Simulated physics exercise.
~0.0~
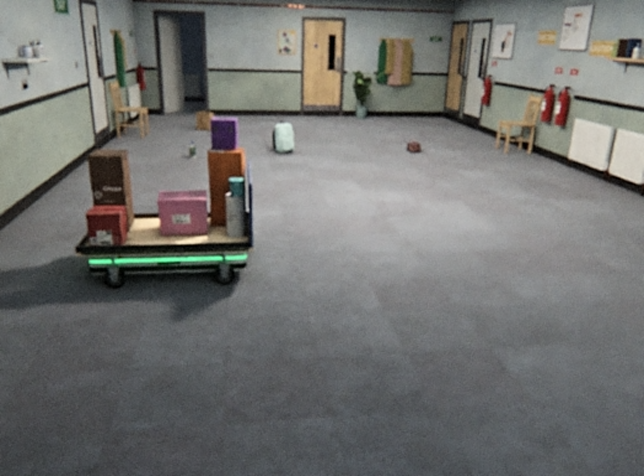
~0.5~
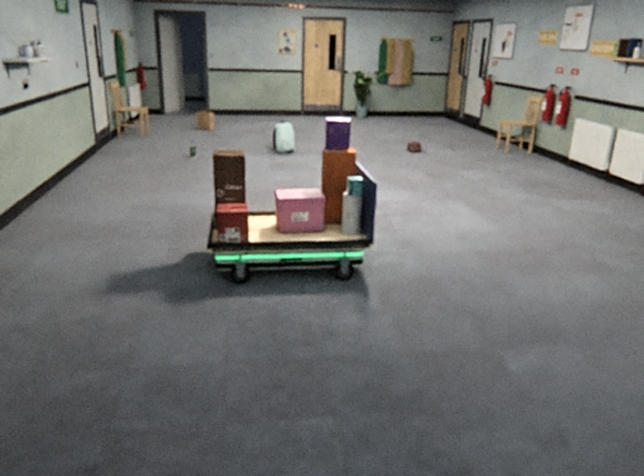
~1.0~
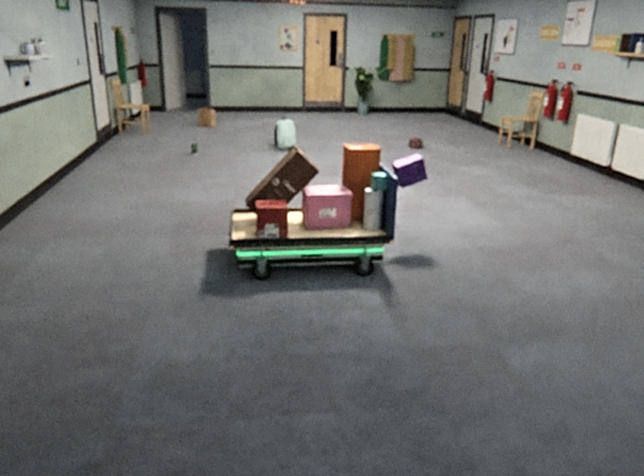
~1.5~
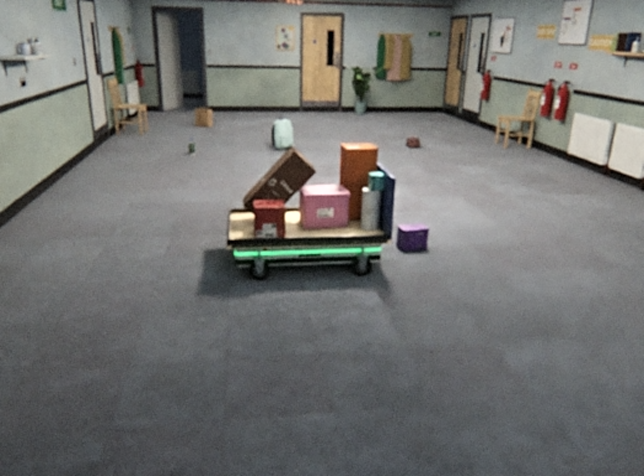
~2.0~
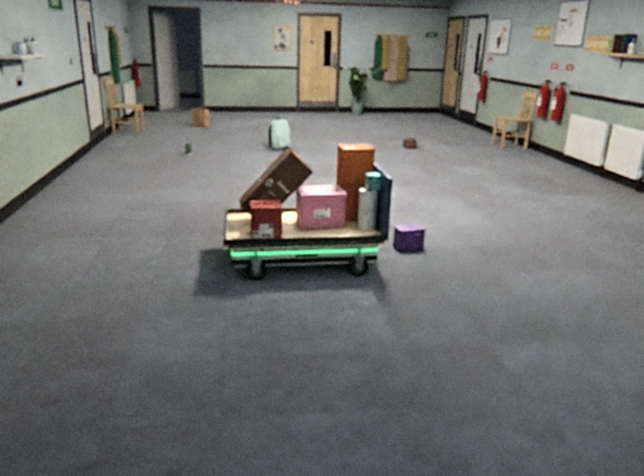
A cart rolls right and stops, its purple box falling to the floor and brown box tipping.
